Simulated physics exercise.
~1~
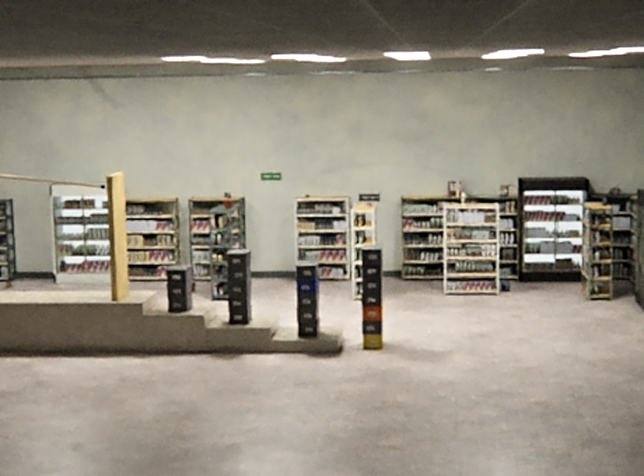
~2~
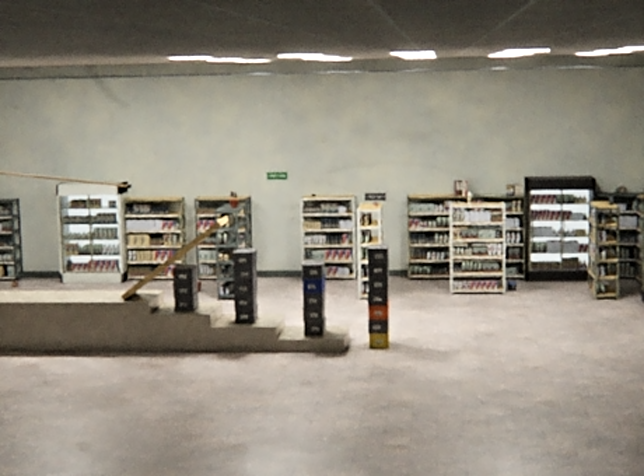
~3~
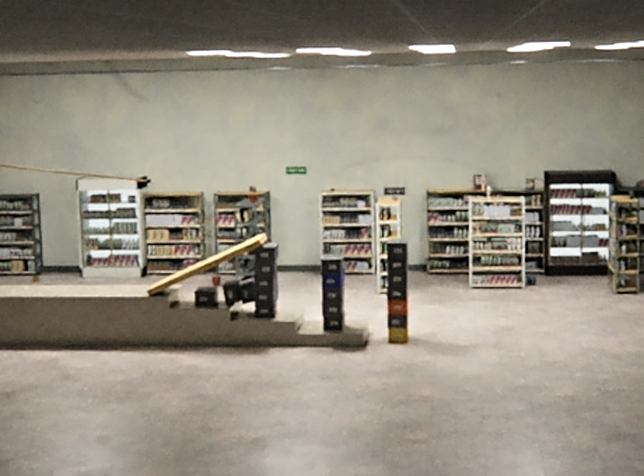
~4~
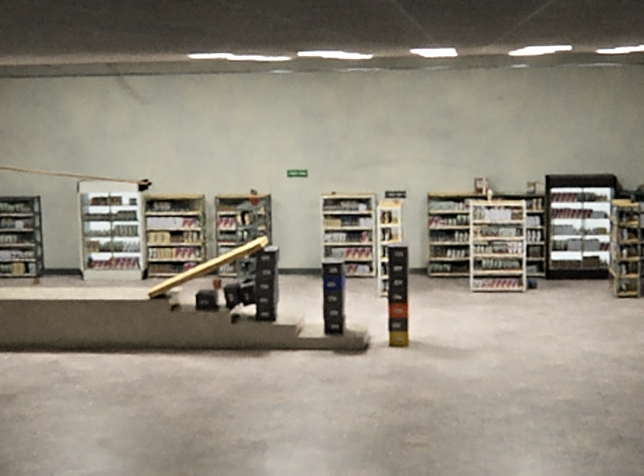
A long pale wall lined with stocked shelves and lit cooler cabinets stands behind a low set of grey steps descending to the right, seen from the side across a wide floor. Four columns of dark lidded totes stand along the steps, with blue, orange and yellow ones among the right-hand columns, and a tall wooden board stands upright at the left. The board tips right and drops against the nearest column. That short column breaks up, its totes tumbling toward the next one. The board settles aslant against the second column, while the two right-hand columns remain standing.
